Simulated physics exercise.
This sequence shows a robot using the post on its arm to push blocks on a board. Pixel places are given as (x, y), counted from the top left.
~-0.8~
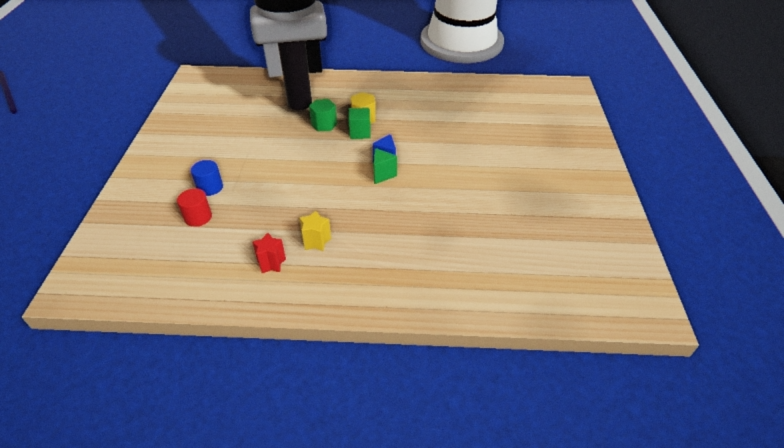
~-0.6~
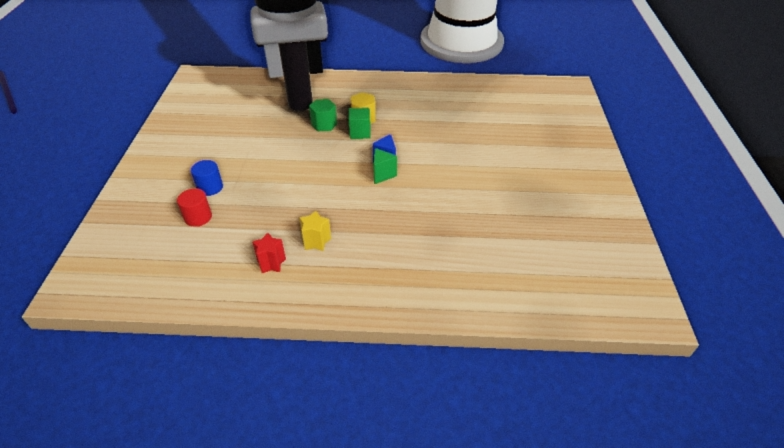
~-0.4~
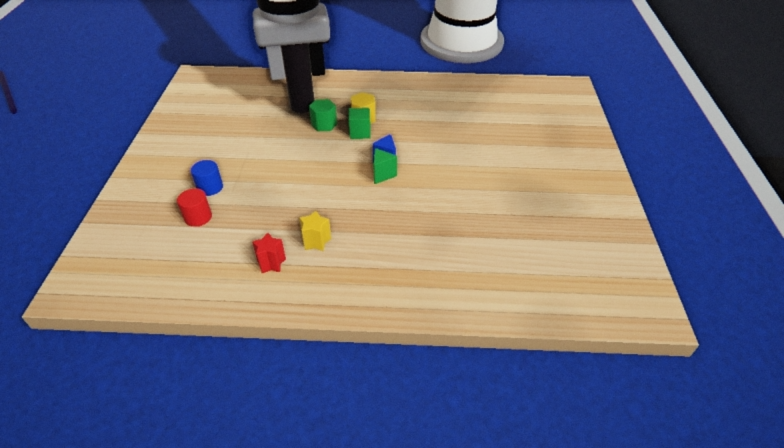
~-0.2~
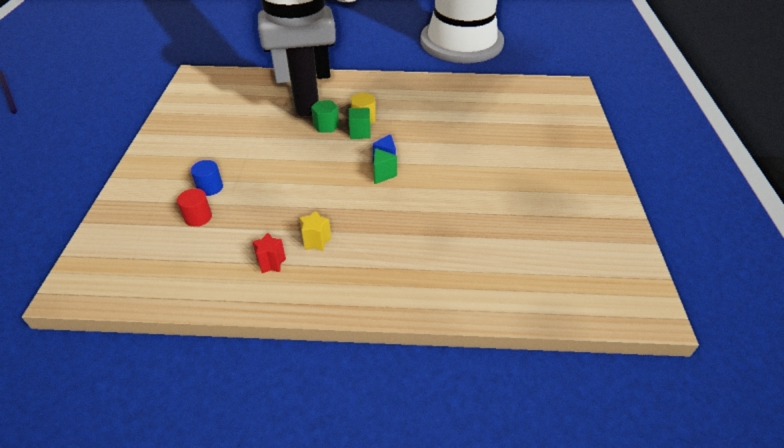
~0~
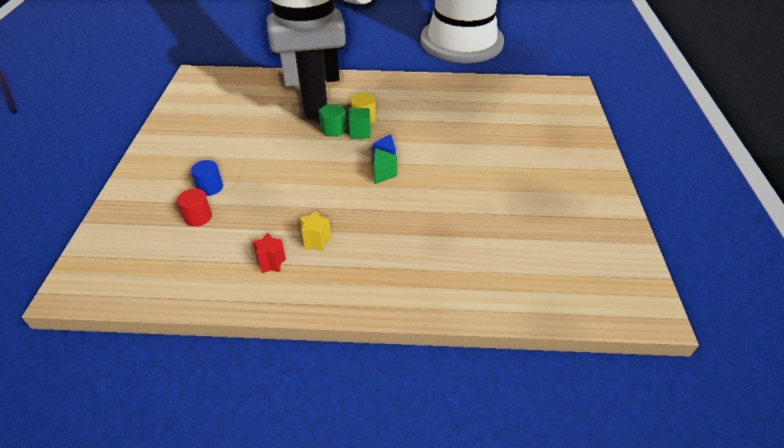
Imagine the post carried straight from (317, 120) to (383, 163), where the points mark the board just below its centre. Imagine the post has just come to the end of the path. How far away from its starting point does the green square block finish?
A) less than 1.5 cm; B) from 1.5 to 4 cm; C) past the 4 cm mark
My pick is B.
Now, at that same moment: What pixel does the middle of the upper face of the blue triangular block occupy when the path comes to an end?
The answer is (424, 160).
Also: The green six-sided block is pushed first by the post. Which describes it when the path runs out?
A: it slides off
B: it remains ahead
Letter B.
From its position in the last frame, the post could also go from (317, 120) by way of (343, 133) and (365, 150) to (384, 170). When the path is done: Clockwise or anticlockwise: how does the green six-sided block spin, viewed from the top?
Overhead view: Anti-clockwise.
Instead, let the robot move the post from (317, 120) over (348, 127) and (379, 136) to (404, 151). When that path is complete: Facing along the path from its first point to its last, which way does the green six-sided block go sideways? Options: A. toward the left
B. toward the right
The correct letter is B.
The first path, step by step. One third of the way, post at (337, 126); green six-sided block at (355, 124); green square block at (375, 116), turned 30° anticlockwise.
Two thirds of the way, post at (360, 140); green six-sided block at (380, 138); green square block at (378, 116), turned 45° anticlockwise; blue triangular block at (396, 147), turned 15° anticlockwise.
At the end, post at (383, 155); green six-sided block at (406, 152); green square block at (378, 116), turned 45° anticlockwise; green triangular block at (383, 160); blue triangular block at (424, 160), turned 20° anticlockwise.
